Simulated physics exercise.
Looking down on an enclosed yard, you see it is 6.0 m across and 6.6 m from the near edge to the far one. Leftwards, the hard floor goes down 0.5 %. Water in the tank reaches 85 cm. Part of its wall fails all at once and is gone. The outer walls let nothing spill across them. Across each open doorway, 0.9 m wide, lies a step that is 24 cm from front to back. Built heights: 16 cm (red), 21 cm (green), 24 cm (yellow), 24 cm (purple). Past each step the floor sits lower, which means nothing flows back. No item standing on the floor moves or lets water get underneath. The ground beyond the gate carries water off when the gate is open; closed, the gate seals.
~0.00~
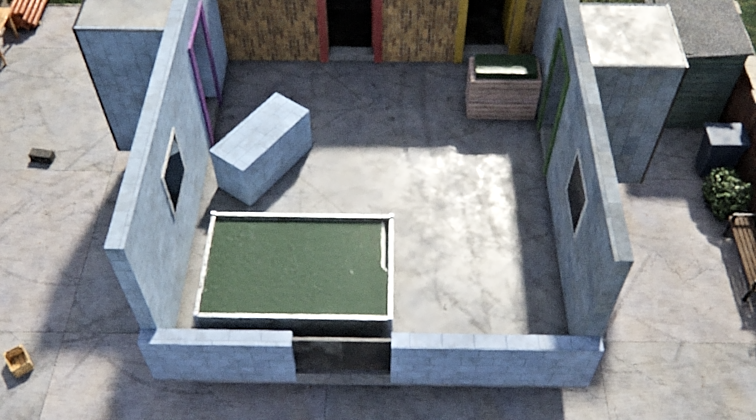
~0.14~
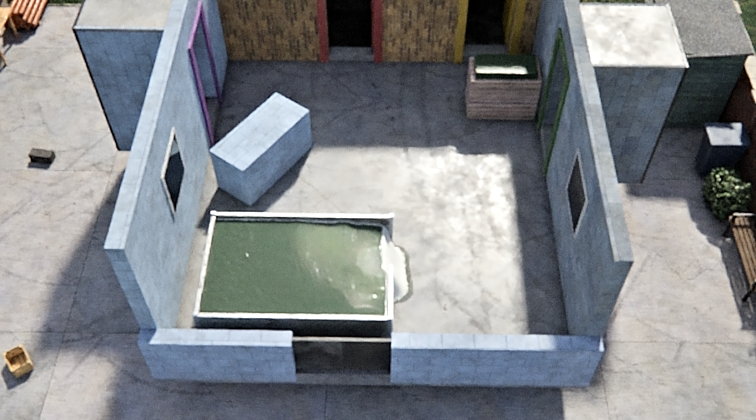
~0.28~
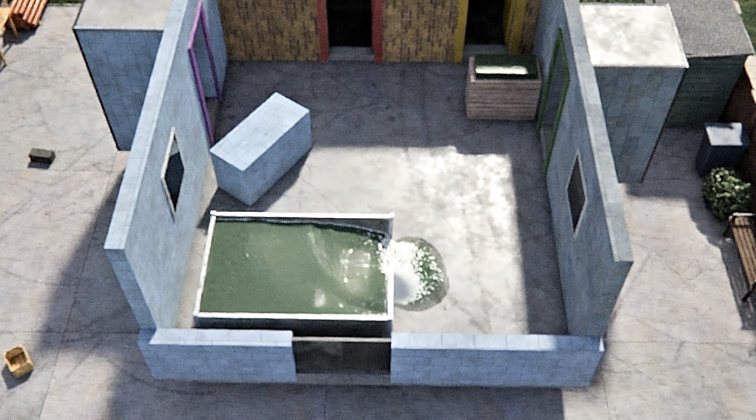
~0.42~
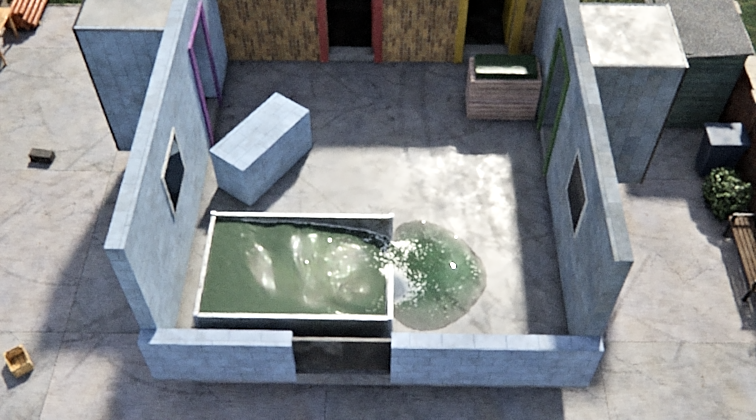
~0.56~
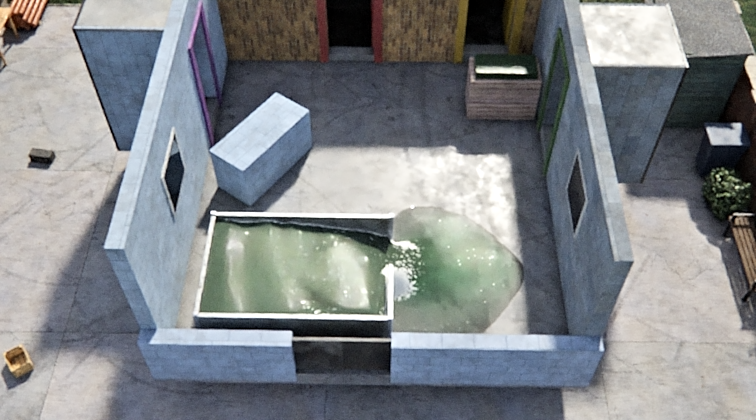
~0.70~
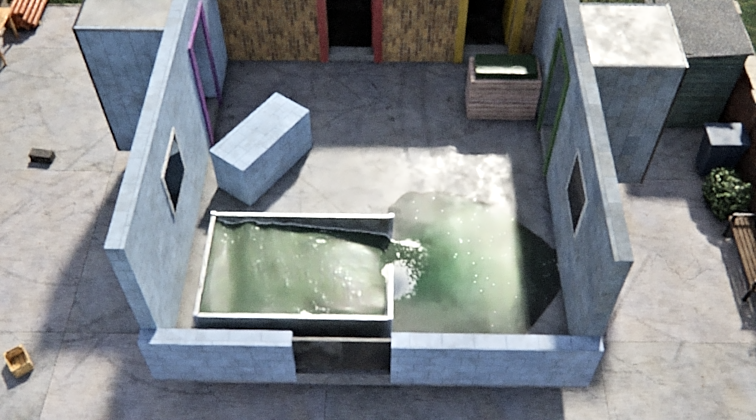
Walled concrete yard seen from above, with green water bursting from the right side of a tank and spreading across the floor.
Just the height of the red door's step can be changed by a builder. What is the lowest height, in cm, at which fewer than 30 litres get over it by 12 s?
9 cm.
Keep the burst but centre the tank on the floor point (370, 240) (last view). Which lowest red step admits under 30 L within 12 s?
A minimum of about 8.0 cm.
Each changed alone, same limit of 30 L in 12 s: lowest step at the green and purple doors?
Some 22 cm for green, some 12.0 cm for purple.
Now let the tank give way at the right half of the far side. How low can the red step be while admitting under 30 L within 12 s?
Then 28 cm.
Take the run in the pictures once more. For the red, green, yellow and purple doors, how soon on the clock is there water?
Red at 4.0 s, green at 1.4 s, yellow at 2.6 s and purple at 4.5 s.
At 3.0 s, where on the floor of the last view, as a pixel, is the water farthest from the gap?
Look about (528, 66) in the last picture.
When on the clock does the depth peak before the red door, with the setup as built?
Near 11.5 s.
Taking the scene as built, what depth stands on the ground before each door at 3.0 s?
In cm - red: 0, green: 23, yellow: 4, purple: 0.
After 1.4 s water covers 30 % of the floor, deepest (44 cm) near (400, 269); it has not reached the red door.
After 3.0 s water covers 40 % of the floor, deepest (37 cm) near (517, 125); it has not reached the red door.
After 12.0 s water covers 100 % of the floor, deepest (17 cm) near (225, 82); 14 cm at the red door, 0 litres in over its 16 cm step.
At the red door as built, the water arrived by 4.1 s and peaked near 15 cm at 11.4 s.
Run again over the same 12 s with other heights there, 49 litres in over 7.5 cm, 14 litres over 10.5 cm. The limit of 30 litres is kept from about 9 cm up.
